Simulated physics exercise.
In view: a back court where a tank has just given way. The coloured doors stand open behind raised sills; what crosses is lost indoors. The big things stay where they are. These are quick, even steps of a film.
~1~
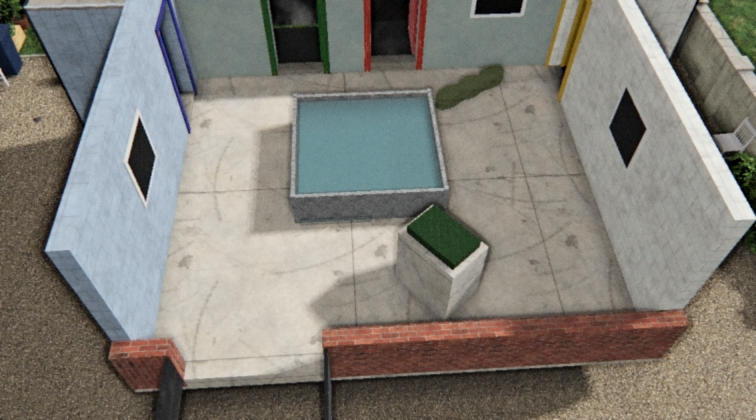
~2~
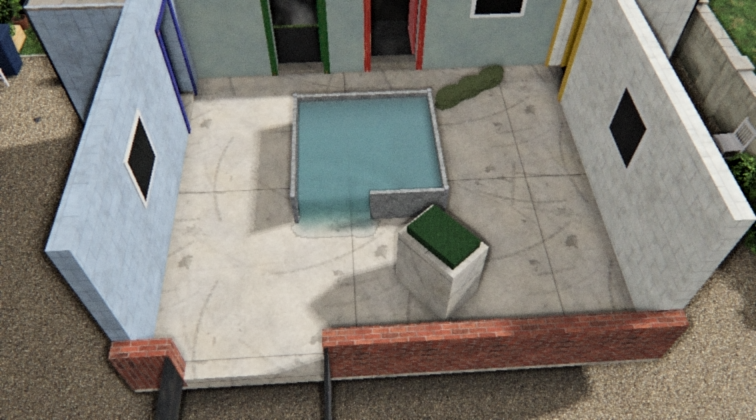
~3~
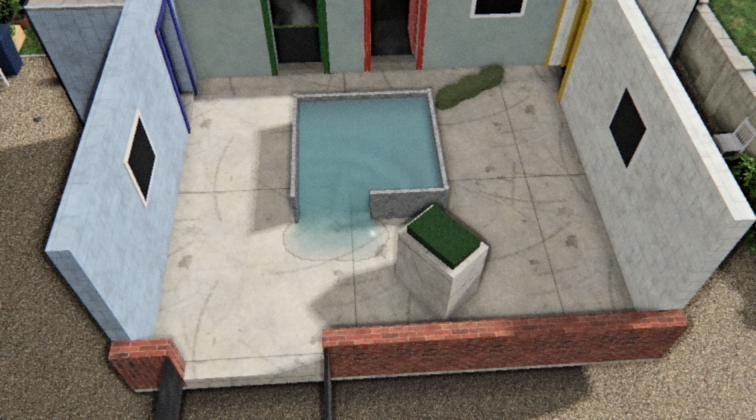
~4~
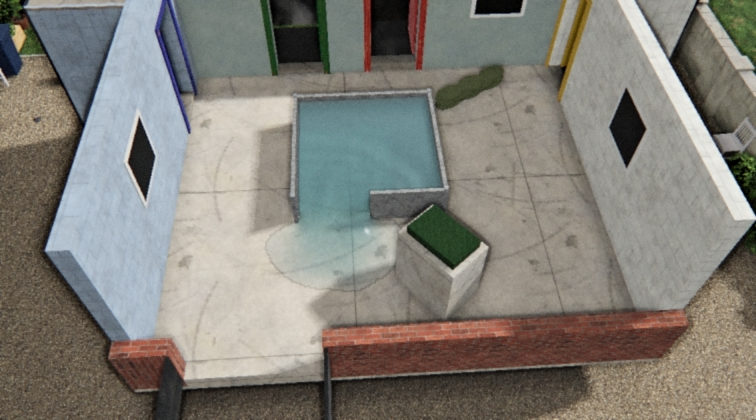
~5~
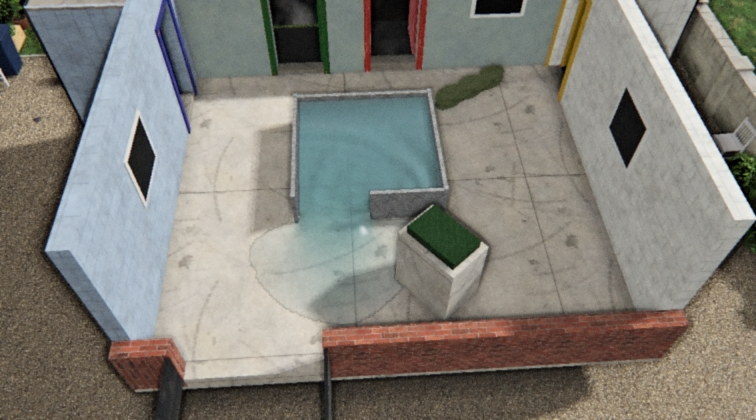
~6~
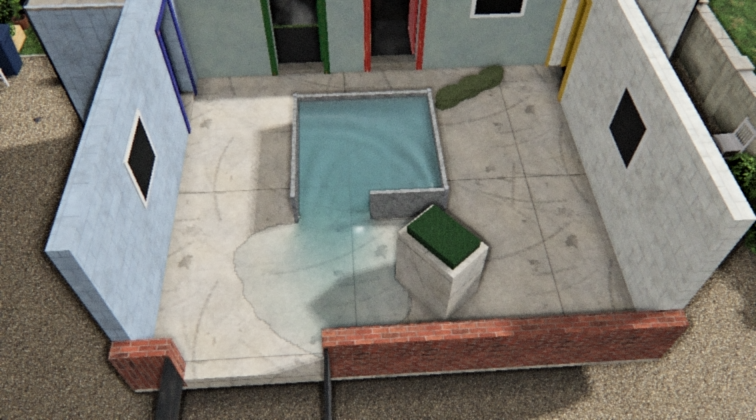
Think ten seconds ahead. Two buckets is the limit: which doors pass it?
The blue door holds within the limit; the yellow door holds within the limit; the red door holds within the limit; the green door holds within the limit.
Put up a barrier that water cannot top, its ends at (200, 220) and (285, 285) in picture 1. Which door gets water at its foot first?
First comes the one in blue.
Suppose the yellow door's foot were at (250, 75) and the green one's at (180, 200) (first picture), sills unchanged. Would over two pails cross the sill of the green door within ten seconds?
One by one: The green one is under.
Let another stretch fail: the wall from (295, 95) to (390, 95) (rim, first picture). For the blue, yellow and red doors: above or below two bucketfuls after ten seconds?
Blue floods; yellow is over; red lets more in.
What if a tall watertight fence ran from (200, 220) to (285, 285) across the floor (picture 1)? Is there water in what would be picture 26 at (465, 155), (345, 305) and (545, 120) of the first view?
One after the other: Not flooded, flooded, dry.
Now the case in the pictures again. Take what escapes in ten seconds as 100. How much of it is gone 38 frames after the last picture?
I make it 75 per cent.
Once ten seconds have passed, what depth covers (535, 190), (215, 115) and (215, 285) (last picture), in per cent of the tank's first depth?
Roughly 4, 4 and 6 per cent, in turn.
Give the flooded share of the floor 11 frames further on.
I make it 25 per cent.
A moment on, water covers 20 % of the floor; the blue door not reached, the yellow door not reached, the red door not reached, the green door not reached.
Next, water covers 25 % of the floor; the blue door not reached, the yellow door not reached, the red door not reached, the green door not reached.
Then, water covers 35 % of the floor; the blue door not reached, the yellow door not reached, the red door not reached, the green door not reached.
Later, water covers 60 % of the floor; the blue door not reached, the yellow door not reached, the red door not reached, the green door not reached.
In the end, water covers 85 % of the floor; the blue door wet at the sill, nothing in, the yellow door wet at the sill, nothing in, the red door not reached, the green door not reached.
